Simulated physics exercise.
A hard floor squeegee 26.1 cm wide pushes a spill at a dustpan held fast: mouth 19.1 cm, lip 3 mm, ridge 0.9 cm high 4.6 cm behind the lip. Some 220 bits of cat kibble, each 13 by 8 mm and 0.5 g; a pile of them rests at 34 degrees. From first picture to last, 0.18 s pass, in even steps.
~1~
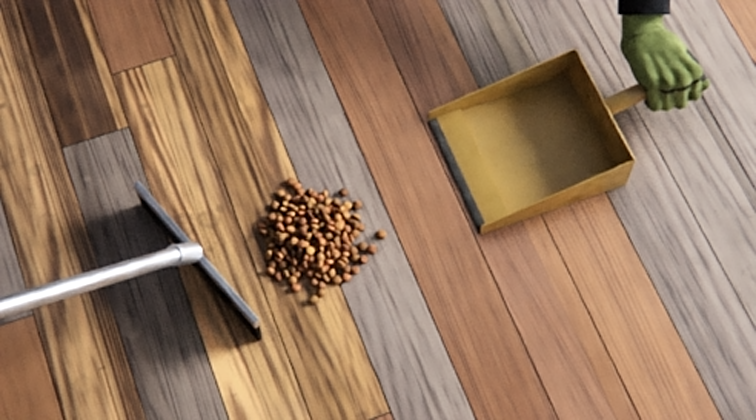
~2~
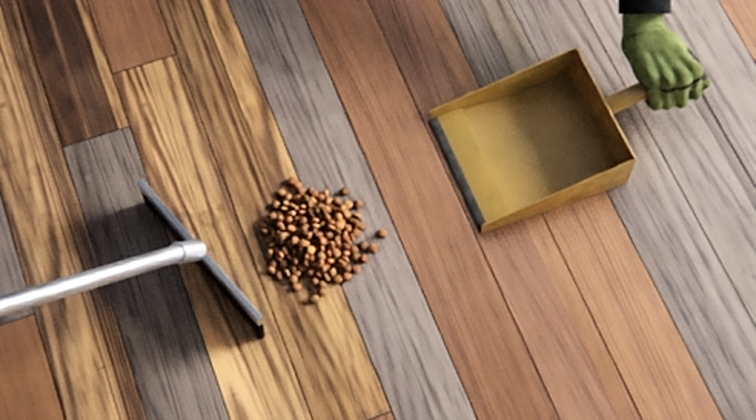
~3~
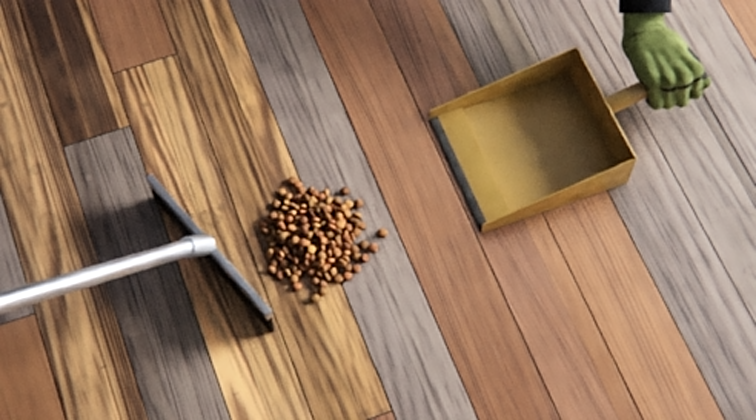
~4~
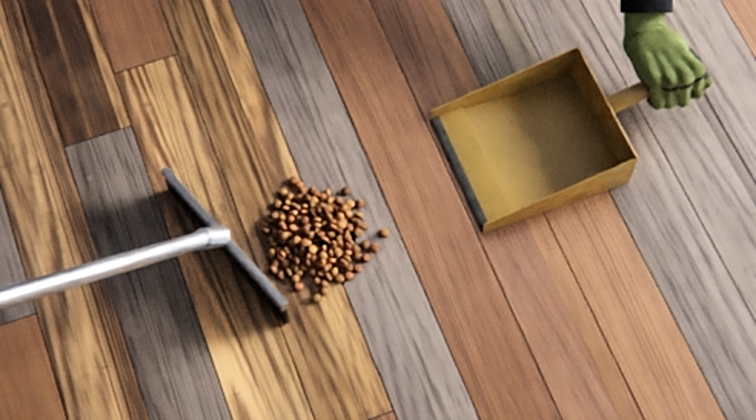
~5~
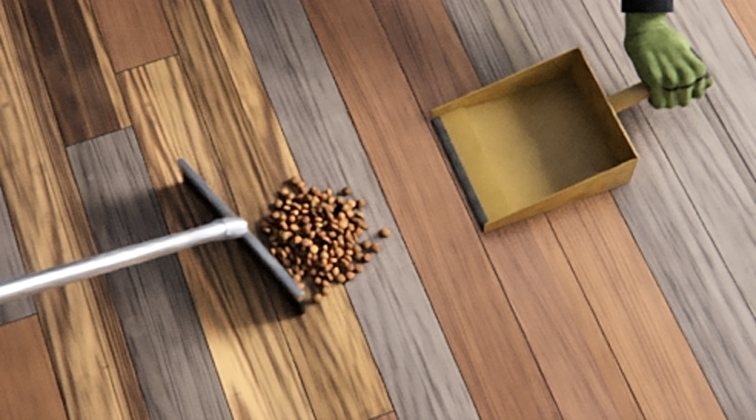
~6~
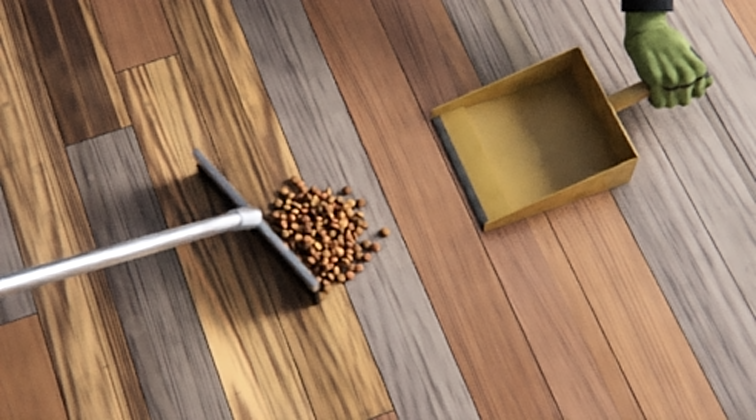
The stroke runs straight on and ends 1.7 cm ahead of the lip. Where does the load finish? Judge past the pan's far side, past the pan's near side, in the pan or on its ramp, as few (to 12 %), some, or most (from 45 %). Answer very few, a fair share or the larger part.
Past the pan's far side: A fair share; past the pan's near side: Very few; in the pan or on its ramp: A fair share.
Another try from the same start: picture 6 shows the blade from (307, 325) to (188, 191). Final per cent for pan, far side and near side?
Pan 0, far 0, near 20.
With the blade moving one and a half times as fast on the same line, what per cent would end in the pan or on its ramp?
In that case some 30 per cent.
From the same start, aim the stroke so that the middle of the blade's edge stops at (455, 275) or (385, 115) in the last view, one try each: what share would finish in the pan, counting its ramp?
Some 0 and 20 per cent.
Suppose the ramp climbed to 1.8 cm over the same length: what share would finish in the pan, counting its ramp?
It would be near 20 per cent.
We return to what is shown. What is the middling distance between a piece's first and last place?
About 22 cm.
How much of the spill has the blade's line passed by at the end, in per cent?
Some 5 per cent.
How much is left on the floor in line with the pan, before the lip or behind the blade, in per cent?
Roughly 55 per cent.
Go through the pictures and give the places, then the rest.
Blade from (256, 323) to (139, 189), moved 0.0 cm, 0 of the pieces shifted so far; middle of the pieces at (315, 240); pan at (539, 148), in the first picture.
Blade from (259, 320) to (142, 186), moved 0.4 cm, 0 of the pieces shifted so far; middle of the pieces at (316, 239), in the second picture.
Blade from (268, 315) to (151, 181), moved 1.7 cm, 0 of the pieces shifted so far; middle of the pieces at (316, 238), in the third picture.
Blade from (283, 306) to (166, 174), moved 3.8 cm, 0 of the pieces shifted so far; middle of the pieces at (318, 238), in the fourth picture.
Blade from (300, 296) to (182, 165), moved 6.2 cm, 0 of the pieces shifted so far; middle of the pieces at (319, 238), in the fifth picture.
Blade from (315, 286) to (197, 156), moved 8.5 cm, 31 of the pieces shifted so far; middle of the pieces at (313, 233); pan at (542, 145), in the sixth picture.
Then, 0.19 s after the last picture, middle of the blade 17 cm from the lip; 0 % over the lip, far side 5 %, near side 5 %.
Then, 0.32 s after the last picture, middle of the blade 9 cm from the lip; 0 % over the lip, far side 10 %, near side 5 %.
Then, 0.57 s after the last picture, middle of the blade 6 cm from the lip; 20 % over the lip, far side 20 %, near side 5 %.
In the end, far side 20 %, near side 5 %, pan 20 %, in front of the lip or behind the blade 55 %.
